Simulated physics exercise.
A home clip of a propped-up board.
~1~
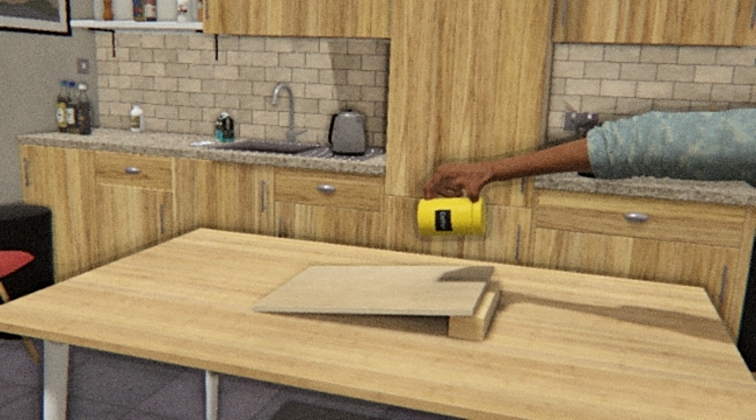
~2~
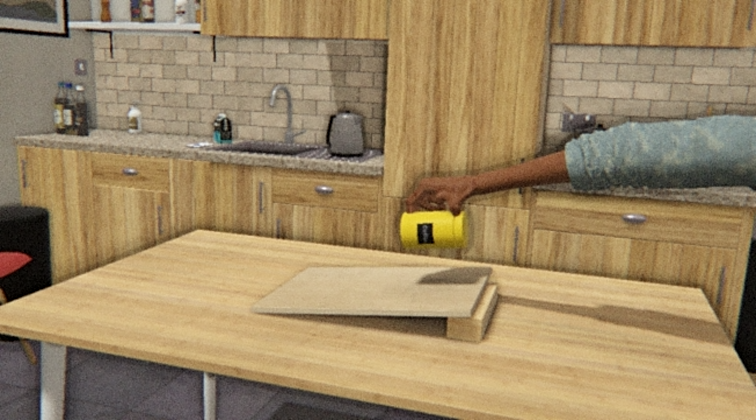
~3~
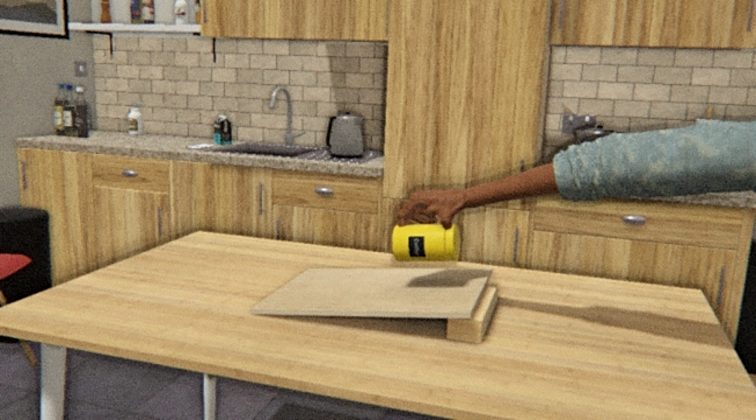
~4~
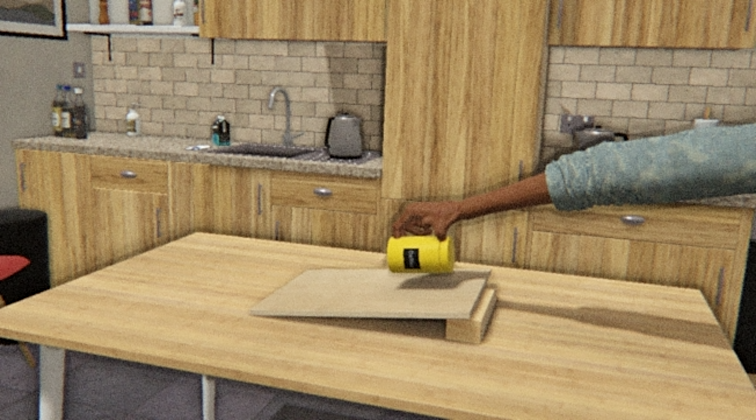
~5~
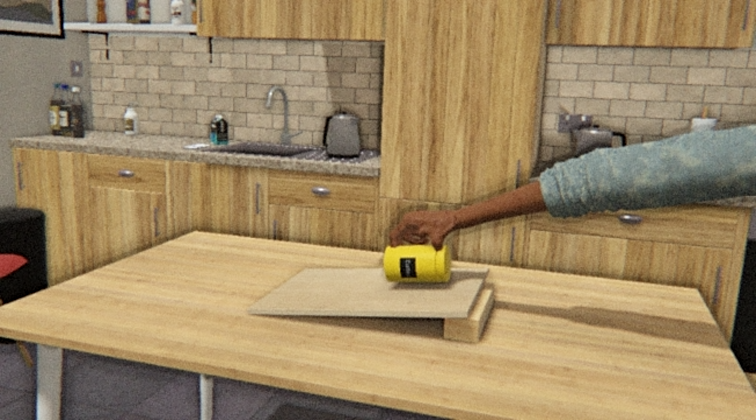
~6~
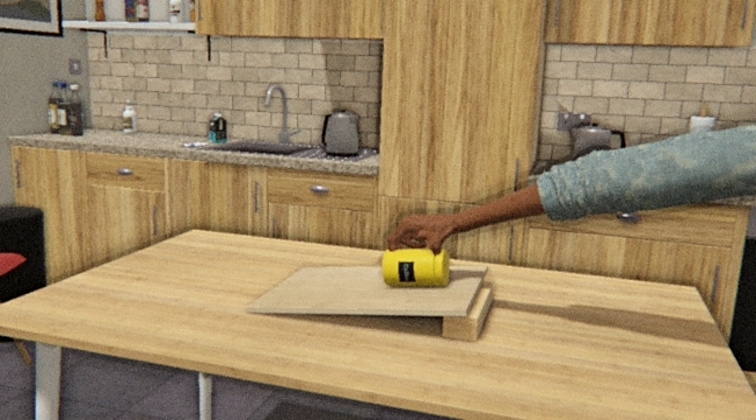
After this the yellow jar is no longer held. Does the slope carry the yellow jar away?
Outcome: The yellow jar stays where it is put.
Then, 0.30 s past the last view, nothing moves.
Then, 0.70 s past the last view, yellow jar resting near (416, 268).
Finally, it is still in place. Final places as the last picture's camera would see them, yellow jar near (416, 268). The yellow jar keeps its place.
